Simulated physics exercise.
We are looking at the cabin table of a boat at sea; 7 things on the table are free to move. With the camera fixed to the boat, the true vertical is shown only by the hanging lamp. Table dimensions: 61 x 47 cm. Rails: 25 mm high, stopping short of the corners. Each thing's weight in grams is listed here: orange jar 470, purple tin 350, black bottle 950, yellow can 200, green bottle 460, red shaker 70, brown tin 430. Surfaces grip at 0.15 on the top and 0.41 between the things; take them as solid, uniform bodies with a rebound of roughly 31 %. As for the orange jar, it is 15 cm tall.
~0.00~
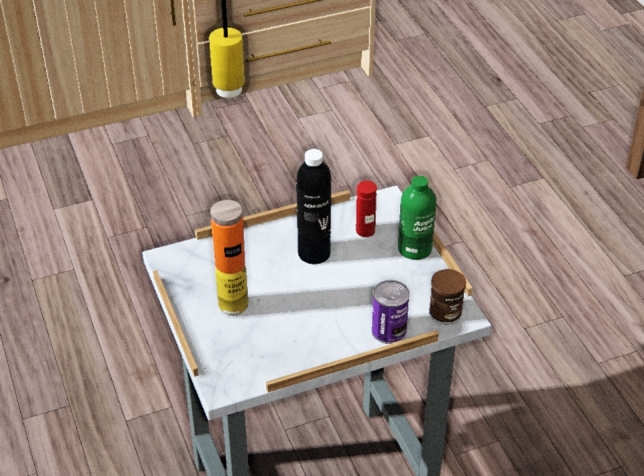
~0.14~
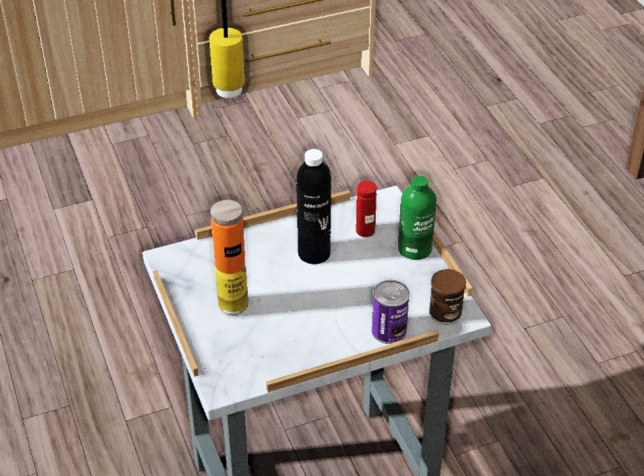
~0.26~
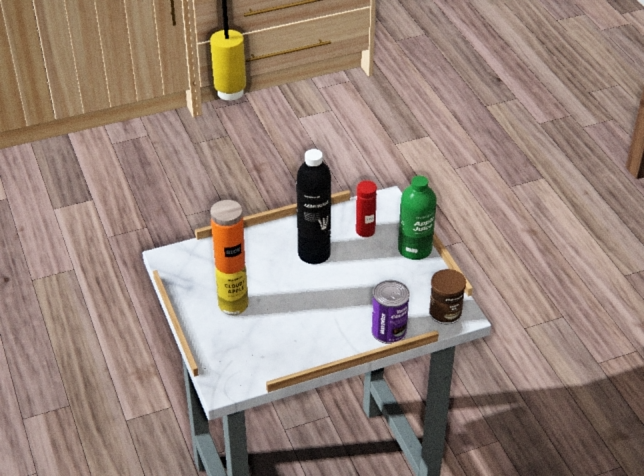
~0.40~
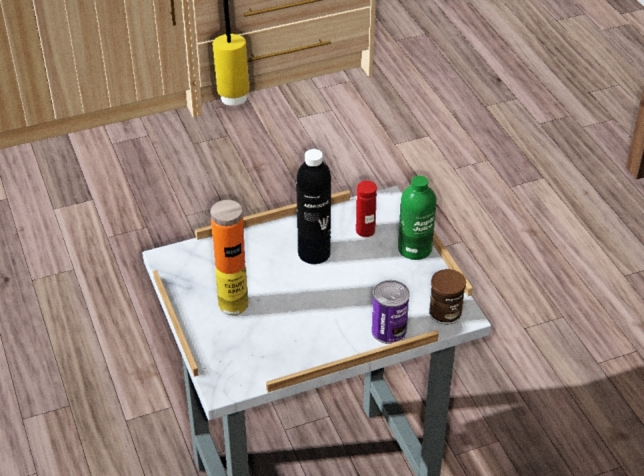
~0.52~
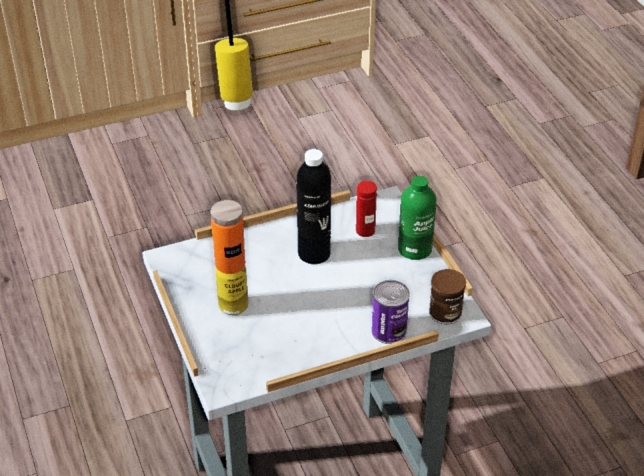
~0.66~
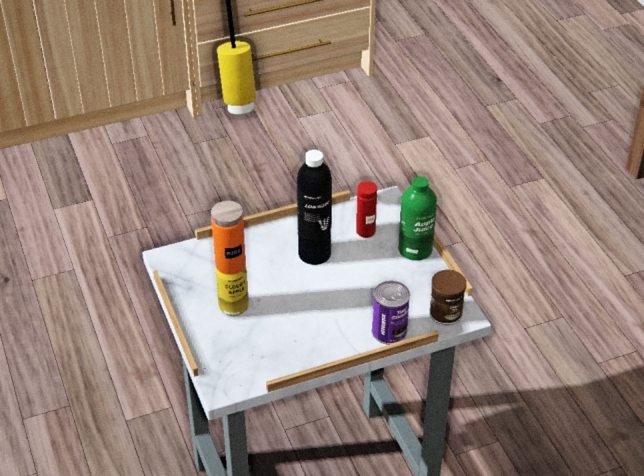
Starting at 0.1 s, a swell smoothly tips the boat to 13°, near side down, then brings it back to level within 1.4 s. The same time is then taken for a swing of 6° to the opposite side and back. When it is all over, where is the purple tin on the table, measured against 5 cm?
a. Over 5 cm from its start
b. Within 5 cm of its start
Within 5 cm of its start.
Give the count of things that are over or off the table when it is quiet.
The answer is 1.
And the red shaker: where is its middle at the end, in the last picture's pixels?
Around (392, 249).
After 0.96 s, floor tilted 11°, near side down; purple tin slid 2 cm near (394, 318); orange jar slid 5 cm; yellow can slid 5 cm.
After 1.26 s, floor tilted 3°, near side down; brown tin now off the table; purple tin slid 2 cm near (394, 318); orange jar slid 13 cm.
After 1.56 s, boat level; purple tin slid 2 cm near (394, 318); orange jar slid 14 cm; yellow can slid 14 cm.
At rest (3.4 s), off the table, brown tin; not toppled but over 5 cm from the start, orange jar, black bottle, yellow can, green bottle and red shaker; purple tin in place, give or take 5 cm. Seen from the same camera at the end, purple tin near (394, 318).
